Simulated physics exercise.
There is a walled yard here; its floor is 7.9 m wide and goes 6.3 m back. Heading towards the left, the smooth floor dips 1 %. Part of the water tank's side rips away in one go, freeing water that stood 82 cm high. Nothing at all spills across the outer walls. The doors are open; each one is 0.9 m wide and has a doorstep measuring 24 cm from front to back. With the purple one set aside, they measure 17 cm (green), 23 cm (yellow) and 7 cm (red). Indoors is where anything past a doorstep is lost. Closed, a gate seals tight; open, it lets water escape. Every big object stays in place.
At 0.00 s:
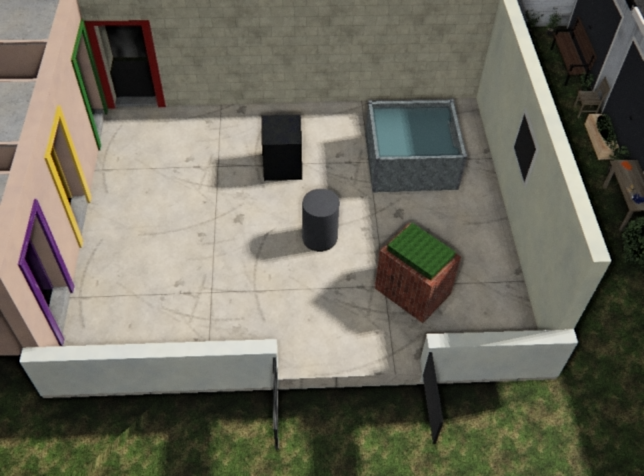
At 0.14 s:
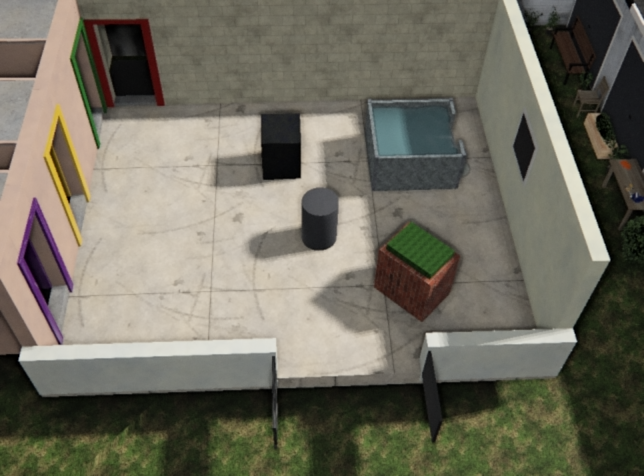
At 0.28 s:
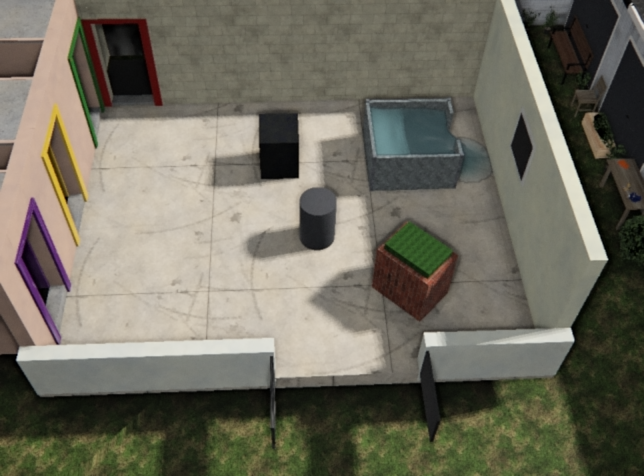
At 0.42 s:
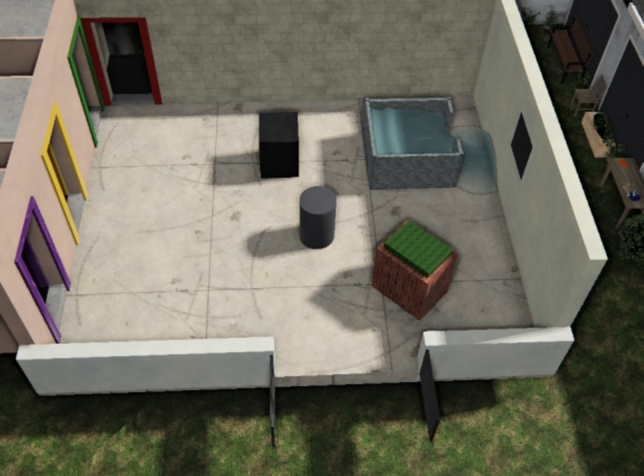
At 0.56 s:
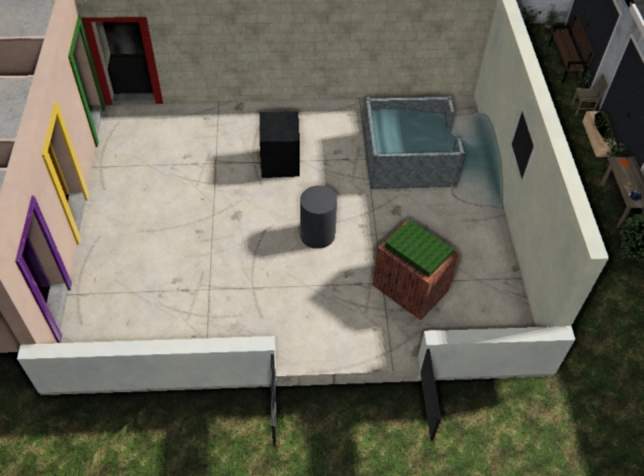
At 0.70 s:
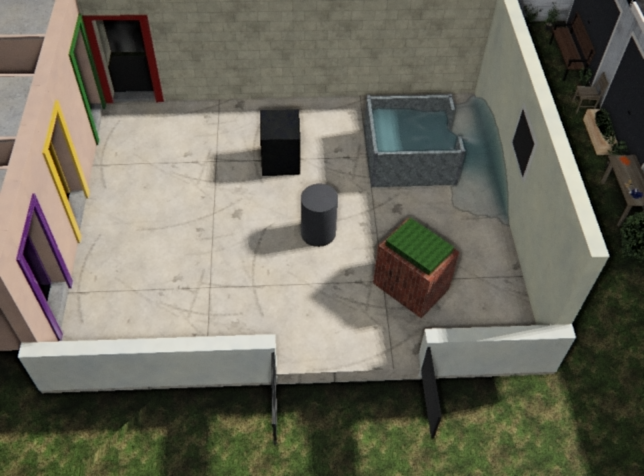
In a walled yard with colored door surrounds on the left, the right side of a stone water tank breaks open, and water pours through the gap, spreading across the pale floor along the right wall toward the viewer.
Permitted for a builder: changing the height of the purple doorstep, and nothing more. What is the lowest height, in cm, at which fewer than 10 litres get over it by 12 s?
6 cm.
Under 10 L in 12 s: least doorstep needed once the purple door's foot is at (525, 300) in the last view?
It needs roughly 7.0 cm.
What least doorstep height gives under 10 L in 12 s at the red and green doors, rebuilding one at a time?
About 8.5 cm at red and 11.5 cm at green.
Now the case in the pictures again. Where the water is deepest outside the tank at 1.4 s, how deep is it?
I'd estimate roughly 50 cm.
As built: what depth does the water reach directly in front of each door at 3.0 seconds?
Door by door in centimetres - red 0, purple 0, yellow 0, green 0.
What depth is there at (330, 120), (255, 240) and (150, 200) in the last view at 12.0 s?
About 2, 1 and 4 cm.
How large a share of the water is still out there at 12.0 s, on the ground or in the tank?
About 92 in every hundred.
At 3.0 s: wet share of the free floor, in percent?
Close to 35 per cent of it is wet.
After 1.4 s water covers 15 % of the floor, deepest (50 cm) near (485, 159); it has not reached the purple door.
After 3.0 s water covers 35 % of the floor, deepest (30 cm) near (485, 159); it has not reached the purple door.
After 12.0 s water covers 90 % of the floor, deepest (10 cm) near (57, 359); 9 cm at the purple door, 0 litres in over its 22 cm doorstep.
At the purple door as built, the water arrived by 7.4 s and peaked near 9 cm at 11.8 s.
Run again over the same 12 s with other heights there, 13 litres in over 5.5 cm, 2 litres over 7.5 cm. The limit of 10 litres is kept from about 6 cm up.
